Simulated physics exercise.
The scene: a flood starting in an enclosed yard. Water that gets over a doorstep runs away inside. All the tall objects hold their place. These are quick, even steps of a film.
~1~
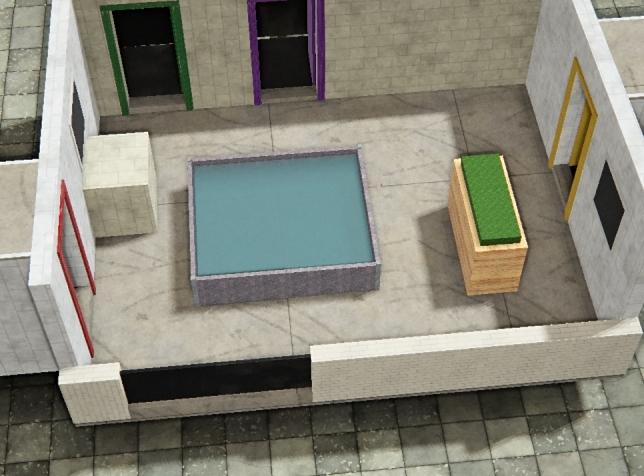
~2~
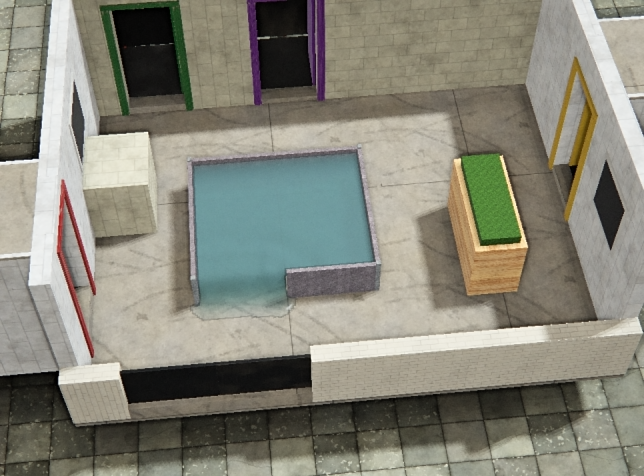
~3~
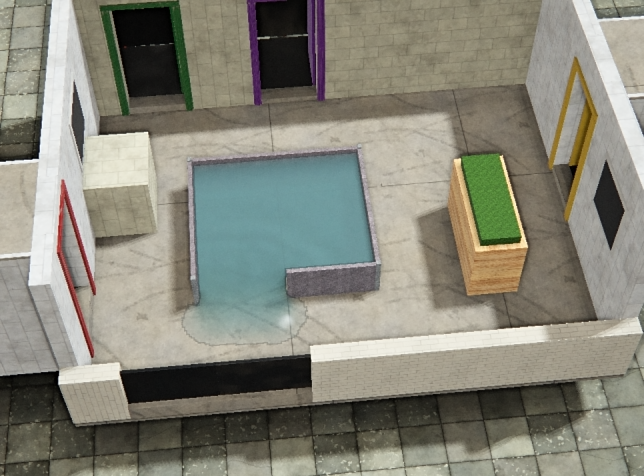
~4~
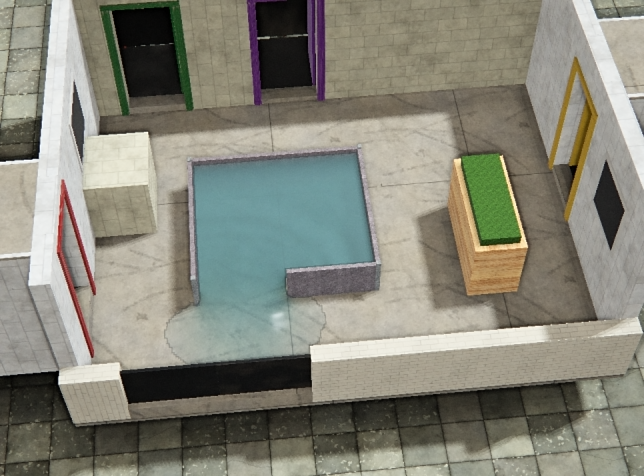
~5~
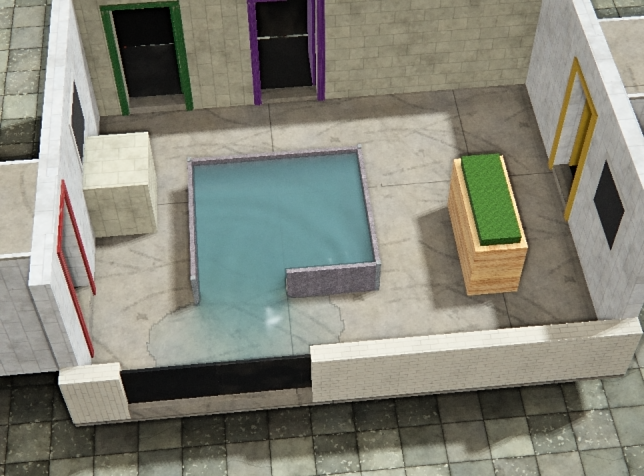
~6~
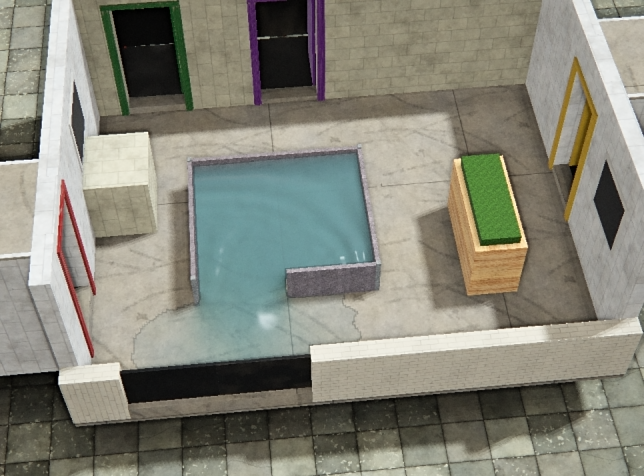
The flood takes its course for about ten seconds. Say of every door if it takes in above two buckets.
In the end: The purple door holds within the limit; the yellow door holds within the limit; the red door holds within the limit; the green door holds within the limit.
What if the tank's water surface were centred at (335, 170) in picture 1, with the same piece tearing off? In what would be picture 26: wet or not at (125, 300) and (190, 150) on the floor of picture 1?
In turn: Flooded, dry.
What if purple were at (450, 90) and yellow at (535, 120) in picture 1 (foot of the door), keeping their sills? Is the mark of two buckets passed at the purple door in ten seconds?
One by one: The purple door keeps below it.
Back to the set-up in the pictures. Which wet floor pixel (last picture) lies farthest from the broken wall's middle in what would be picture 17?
Close to (538, 356).
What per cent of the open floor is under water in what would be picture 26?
Near 45 in a hundred.
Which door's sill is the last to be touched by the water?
Last comes the door marked purple.
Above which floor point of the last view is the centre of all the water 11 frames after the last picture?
Near (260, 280).
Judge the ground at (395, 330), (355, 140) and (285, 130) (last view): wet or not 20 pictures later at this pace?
In turn: Flooded, not flooded, not flooded.
A moment on, water covers 15 % of the floor; the purple door not reached, the yellow door not reached, the red door not reached, the green door not reached.
Next, water covers 30 % of the floor; the purple door not reached, the yellow door not reached, the red door wet at the sill, nothing in, the green door not reached.
Then, water covers 45 % of the floor; the purple door not reached, the yellow door not reached, the red door wet at the sill, nothing in, the green door not reached.
Later, water covers 85 % of the floor; the purple door wet at the sill, nothing in, the yellow door wet at the sill, nothing in, the red door under two buckets in, the green door wet at the sill, nothing in.
In the end, water covers 100 % of the floor; the purple door wet at the sill, nothing in, the yellow door wet at the sill, nothing in, the red door under two buckets in, the green door under two buckets in.
